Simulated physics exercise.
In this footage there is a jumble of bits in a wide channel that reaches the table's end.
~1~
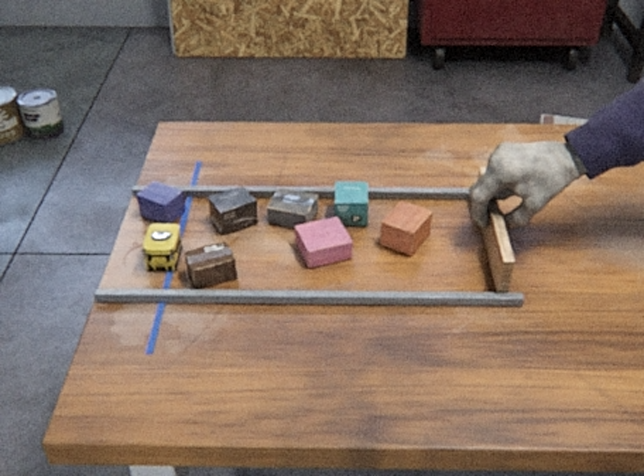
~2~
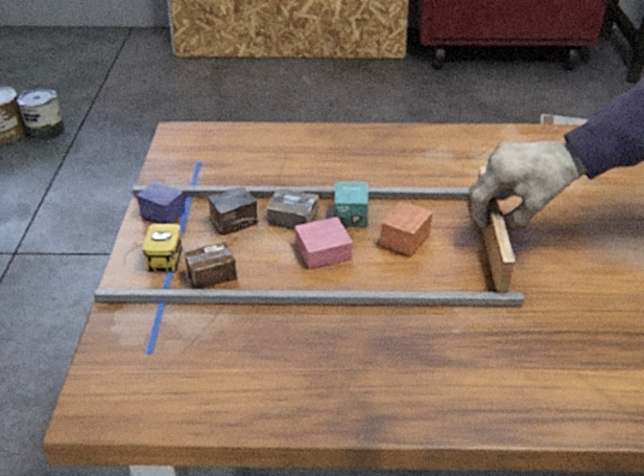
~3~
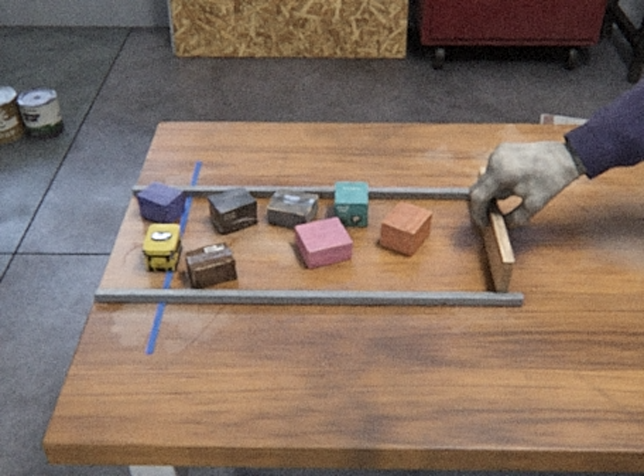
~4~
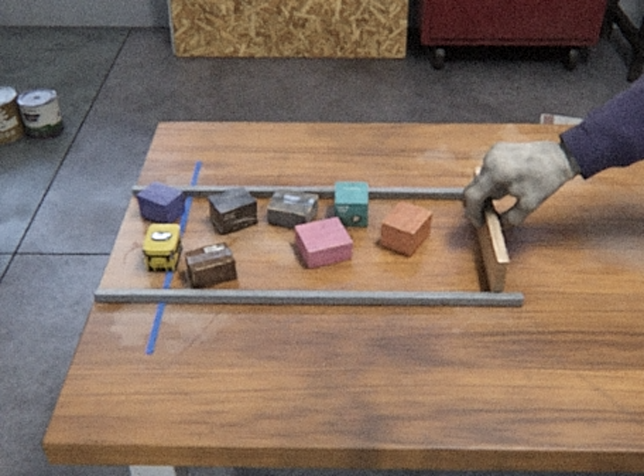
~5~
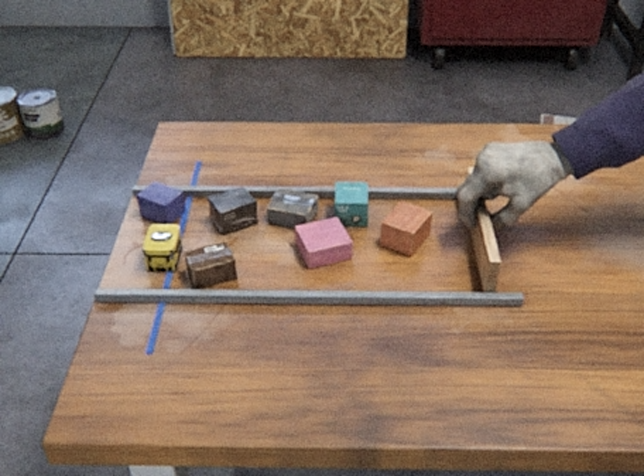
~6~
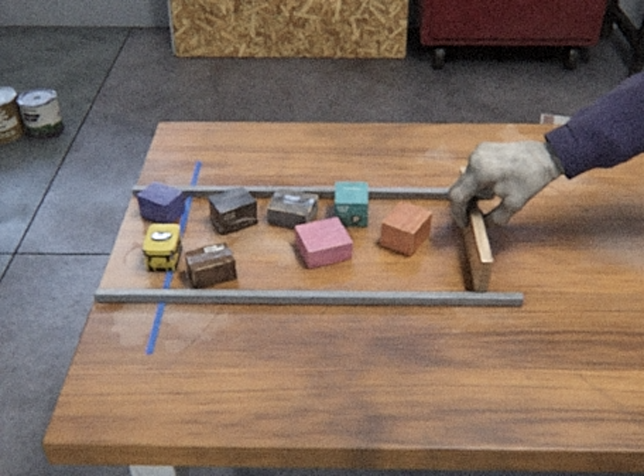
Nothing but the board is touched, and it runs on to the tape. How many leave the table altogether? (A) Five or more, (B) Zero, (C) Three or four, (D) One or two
Option C: Three or four.
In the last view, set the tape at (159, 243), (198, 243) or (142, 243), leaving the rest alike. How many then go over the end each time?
The counts would be 5, 3 and 5.
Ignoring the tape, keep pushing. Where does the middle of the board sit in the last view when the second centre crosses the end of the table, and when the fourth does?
First: Around (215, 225). Next: Around (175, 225).
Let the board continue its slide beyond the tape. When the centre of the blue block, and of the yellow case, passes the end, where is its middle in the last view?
Middle: Roughly (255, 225); roughly (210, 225).
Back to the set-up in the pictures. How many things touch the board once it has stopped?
That number would be 3.
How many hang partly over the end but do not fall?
Tally: 2.
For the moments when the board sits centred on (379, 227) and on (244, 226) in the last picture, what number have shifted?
Respectively 2 and 8.
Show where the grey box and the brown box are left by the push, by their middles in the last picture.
Around (129, 211), then around (151, 271).
A little later, none off yet; blue block at rest near (162, 204); yellow case at rest near (163, 248); brown box at rest near (211, 266).
When it is over, the number that fall off is three or four; down, black box, yellow case and blue block.
